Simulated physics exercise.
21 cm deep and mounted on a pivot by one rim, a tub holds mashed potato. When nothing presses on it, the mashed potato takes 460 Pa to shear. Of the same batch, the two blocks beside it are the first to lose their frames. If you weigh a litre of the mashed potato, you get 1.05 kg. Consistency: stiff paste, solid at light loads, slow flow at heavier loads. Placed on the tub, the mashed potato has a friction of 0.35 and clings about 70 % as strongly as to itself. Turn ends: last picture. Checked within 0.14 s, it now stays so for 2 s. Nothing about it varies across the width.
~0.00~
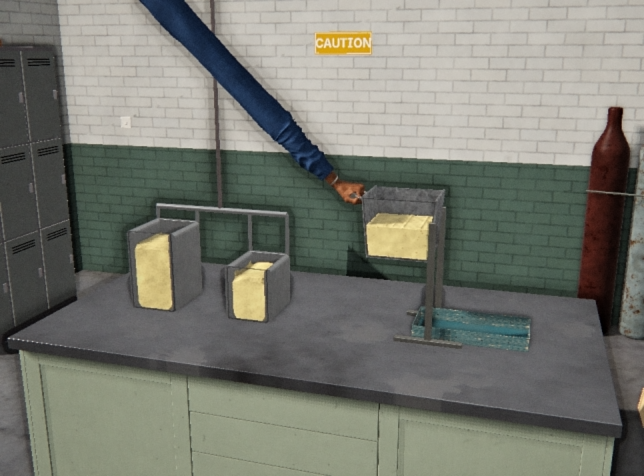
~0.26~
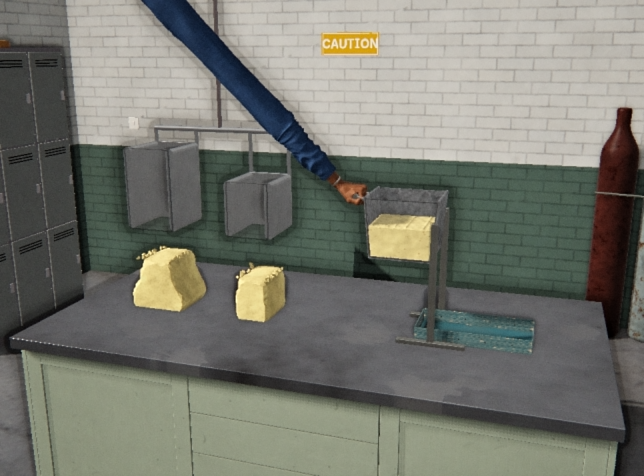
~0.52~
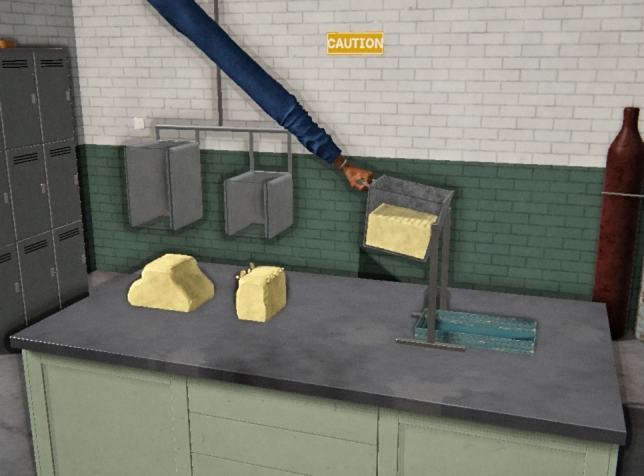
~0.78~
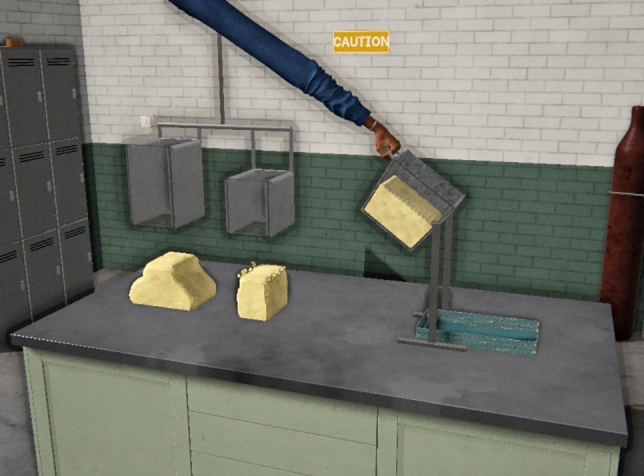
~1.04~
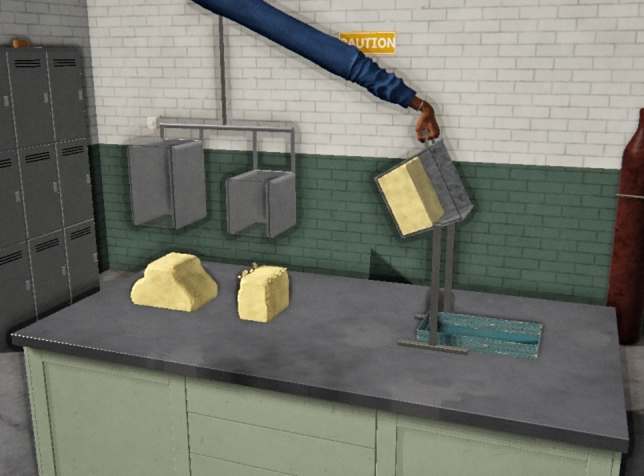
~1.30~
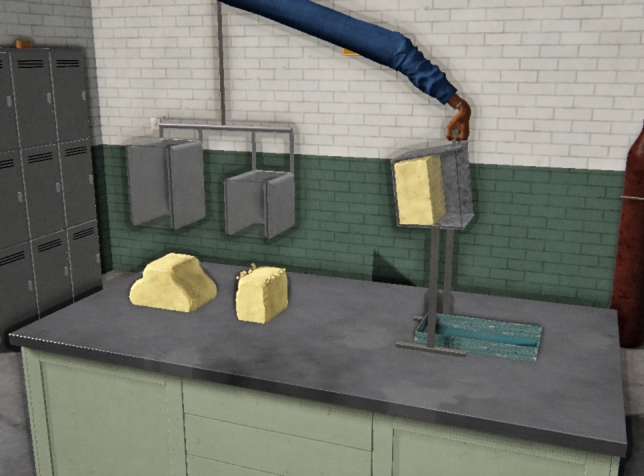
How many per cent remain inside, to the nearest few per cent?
Roughly 100 per cent remains inside.
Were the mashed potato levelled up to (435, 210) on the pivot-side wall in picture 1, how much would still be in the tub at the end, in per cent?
In that case, around 65 percent.
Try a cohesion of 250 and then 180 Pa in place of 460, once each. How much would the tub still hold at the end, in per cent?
85 %, then 70 %.
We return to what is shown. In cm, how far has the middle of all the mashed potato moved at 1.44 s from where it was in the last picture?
Something like 1 cm, I'd say.
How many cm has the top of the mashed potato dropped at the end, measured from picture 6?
The top ends up some 3 cm below its level in the last picture.
By 1.44 s, the tub is at 83 degrees and holds 100 %.
By 1.61 s, the tub is at 83 degrees and holds 100 %.
By 1.78 s, the tub is at 83 degrees and holds 100 %.
By 1.95 s, the tub is at 83 degrees and holds 100 %.
By 3.30 s, at the end, the tub is at 83 degrees and holds 100 %.
